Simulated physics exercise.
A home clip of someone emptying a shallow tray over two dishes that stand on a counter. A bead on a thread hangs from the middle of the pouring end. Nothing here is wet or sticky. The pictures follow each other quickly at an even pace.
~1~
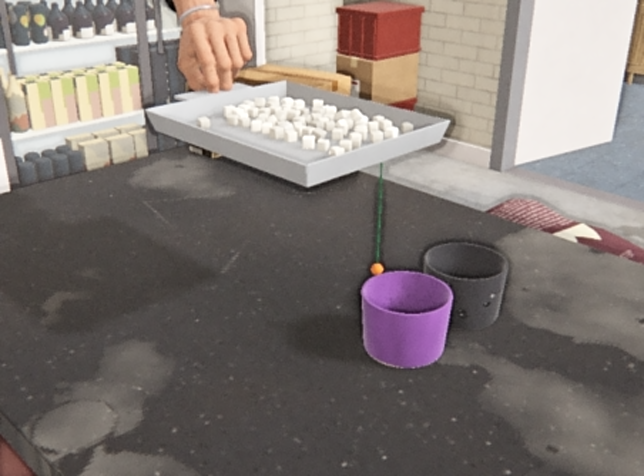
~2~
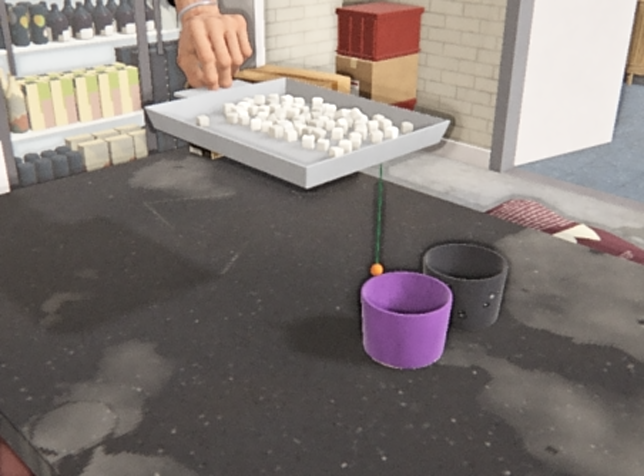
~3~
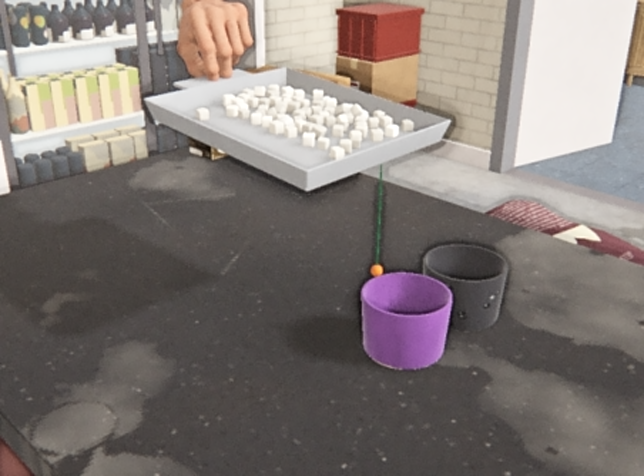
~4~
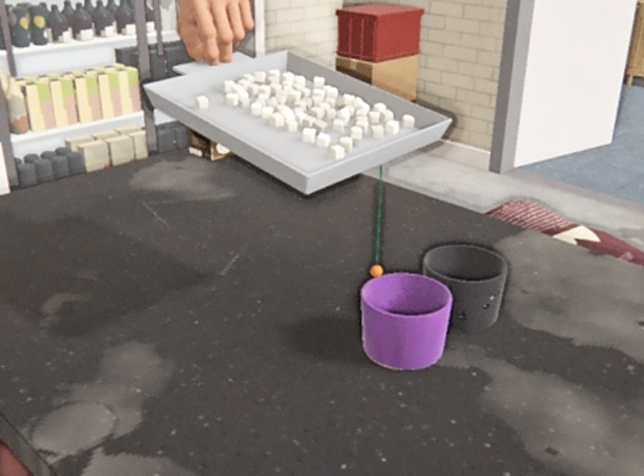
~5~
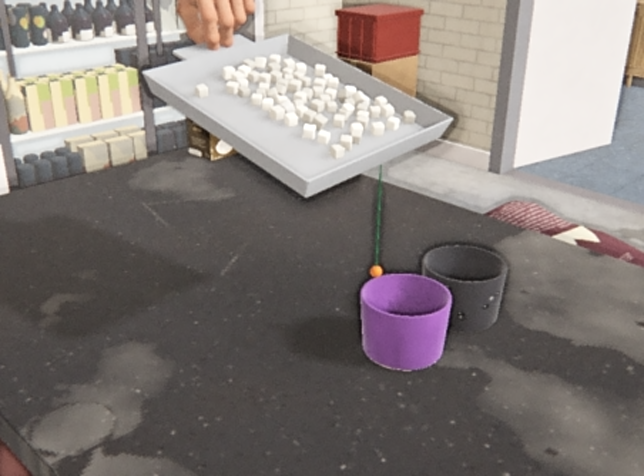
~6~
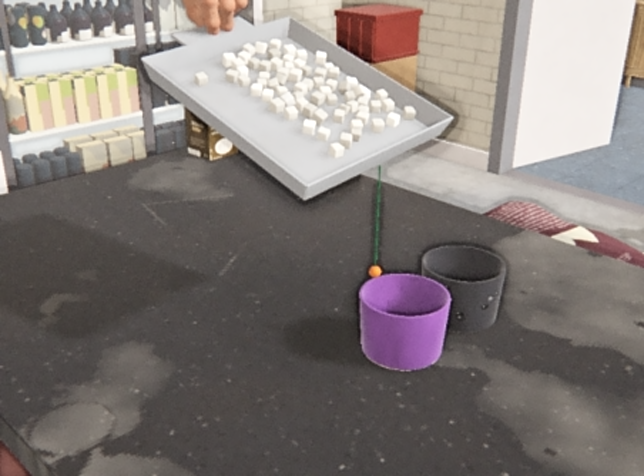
A shallow tray of white cubes tilts gradually toward its left front corner above two dishes.
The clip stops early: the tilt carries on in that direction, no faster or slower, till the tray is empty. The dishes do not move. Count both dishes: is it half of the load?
The two hold only the smaller part of the load.
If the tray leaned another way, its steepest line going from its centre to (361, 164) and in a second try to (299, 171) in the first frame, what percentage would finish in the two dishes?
The first gives 30 %, the second 0 %.
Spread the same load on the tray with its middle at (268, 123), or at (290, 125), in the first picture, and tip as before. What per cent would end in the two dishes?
In turn 10 and 10 in a hundred.
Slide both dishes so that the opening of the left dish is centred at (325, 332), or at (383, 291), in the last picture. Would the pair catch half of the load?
At the first place above a half, at the second the smaller part.
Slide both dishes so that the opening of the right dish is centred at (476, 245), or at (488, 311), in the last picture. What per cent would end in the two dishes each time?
About 0 and 0 per cent.
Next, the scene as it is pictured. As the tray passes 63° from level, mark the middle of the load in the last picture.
Roughly at (348, 151).
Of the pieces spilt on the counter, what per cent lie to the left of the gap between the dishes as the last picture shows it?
Close to 80 per cent.
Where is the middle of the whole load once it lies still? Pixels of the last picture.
At about (343, 402).
Soon after the last picture, tray tipped steeply; nearly all on the tray; a stray few in the air.
A little later, tray tipped past a quarter turn; about a third on the tray; a stray few in the left dish; about a third outside both; a small part in the air.
Later still, tray tipped past a quarter turn; a small part in the left dish; nearly all outside both.
At rest, tray tipped past a quarter turn; a small part in the left dish; none in the right dish; nearly all outside both.
